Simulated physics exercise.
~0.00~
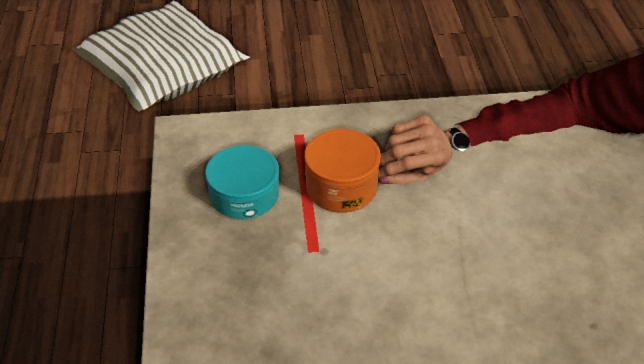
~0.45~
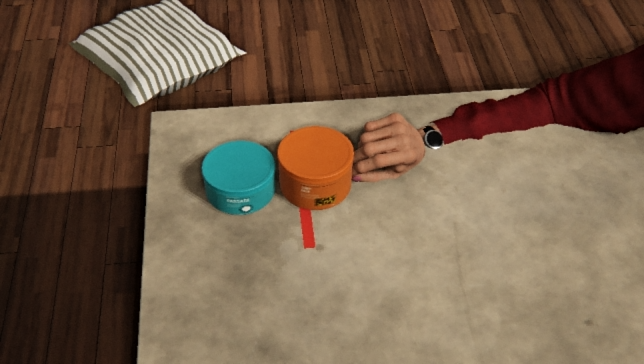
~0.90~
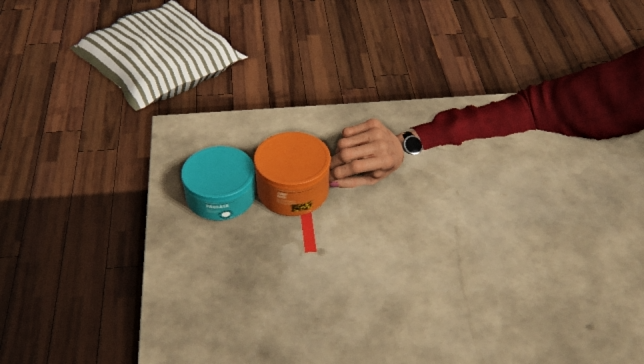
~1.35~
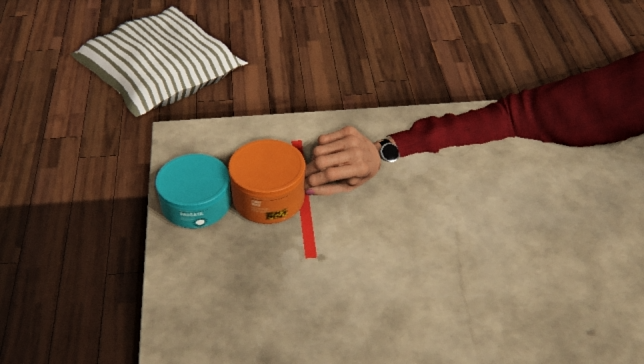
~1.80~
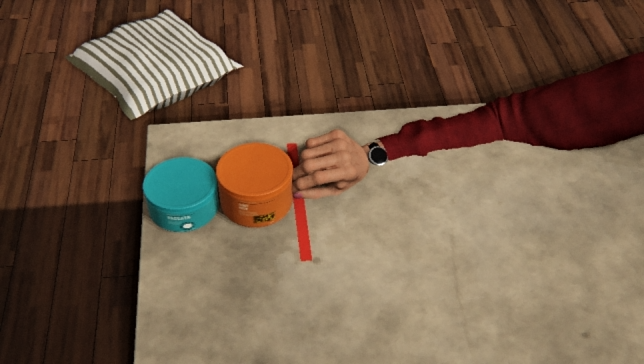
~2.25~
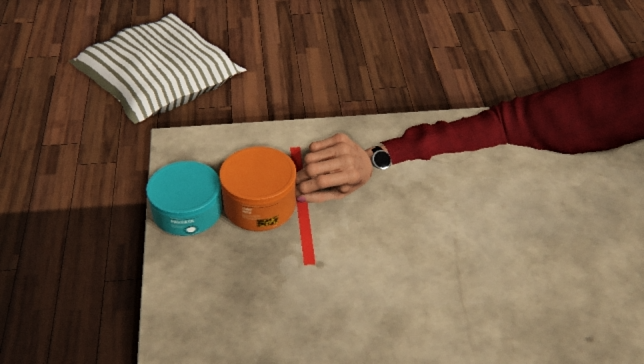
A hand pushing an orange tub left across a red tape mark into a turquoise tub, both stopping near the table's edge.
